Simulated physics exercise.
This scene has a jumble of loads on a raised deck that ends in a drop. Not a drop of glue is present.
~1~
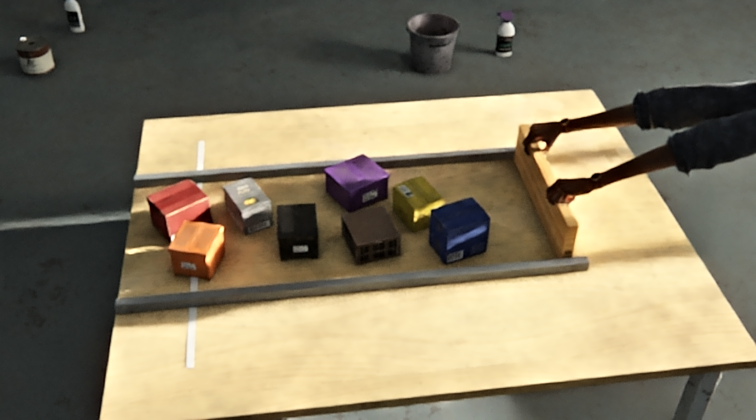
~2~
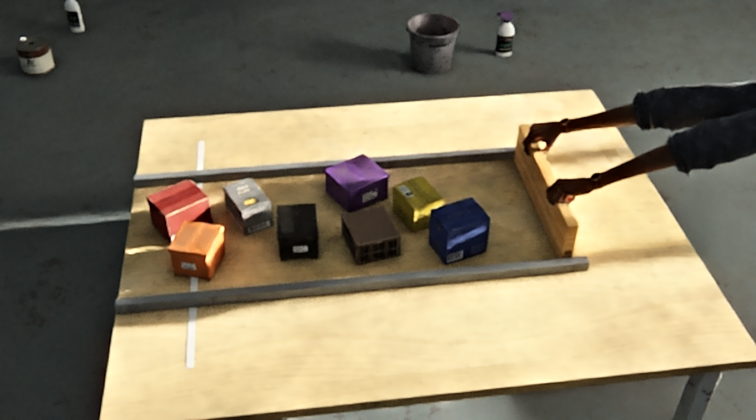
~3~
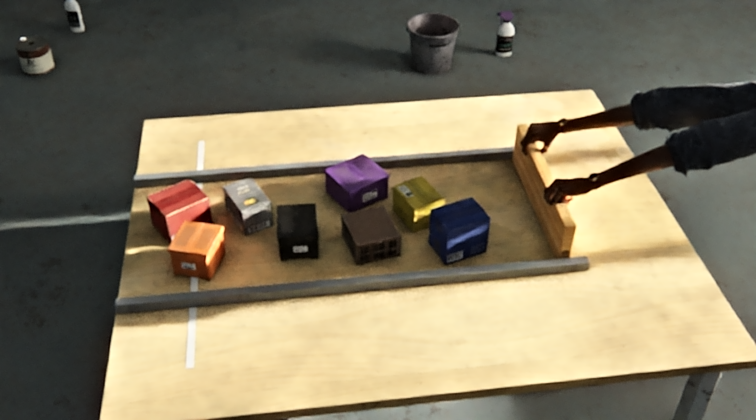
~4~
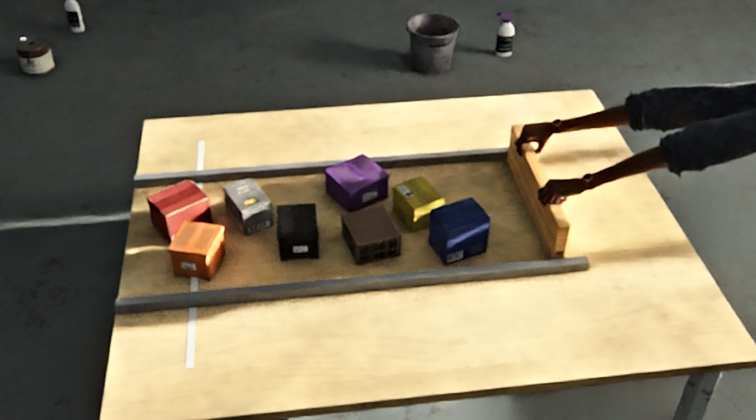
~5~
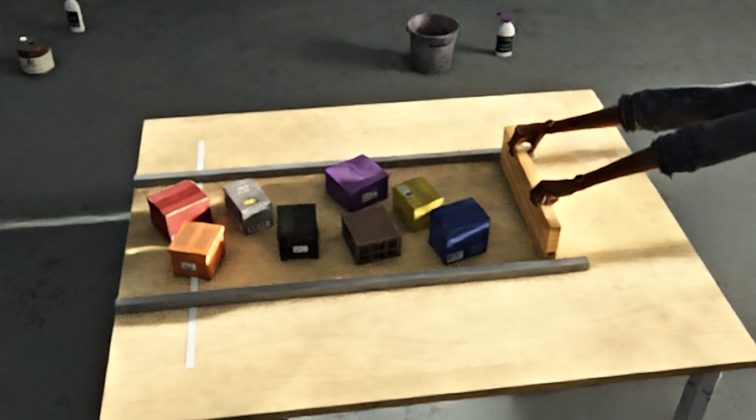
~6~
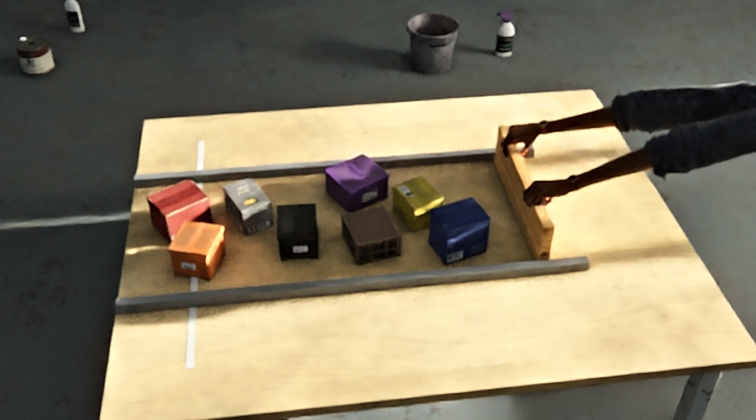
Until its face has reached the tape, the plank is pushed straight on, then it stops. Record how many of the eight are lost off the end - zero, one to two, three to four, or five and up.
Lost off the end: Three to four.
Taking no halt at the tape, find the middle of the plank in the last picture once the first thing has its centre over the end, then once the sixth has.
First roughly (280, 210), later roughly (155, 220).
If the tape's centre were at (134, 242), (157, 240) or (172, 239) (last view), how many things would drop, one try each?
It would be 8, then 5, then 5.
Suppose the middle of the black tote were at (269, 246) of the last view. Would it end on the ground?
Result: It falls away.
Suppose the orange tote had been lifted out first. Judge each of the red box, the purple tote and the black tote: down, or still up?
I'd say the red box heads down, the purple tote stays up there and the black tote heads down.
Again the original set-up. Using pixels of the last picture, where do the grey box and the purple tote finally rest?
Roughly (134, 216); the other one roughly (172, 188).
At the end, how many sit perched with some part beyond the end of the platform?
Things overhanging at the end: 1.
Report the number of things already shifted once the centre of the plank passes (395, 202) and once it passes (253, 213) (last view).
Counts: 5 and 8.
Soon after, none off yet; red box at rest near (180, 211); orange tote at rest near (198, 251); grey box at rest near (248, 206).
At rest, the number that fall off is three or four; fallen, brown crate, black tote, orange tote and red box.
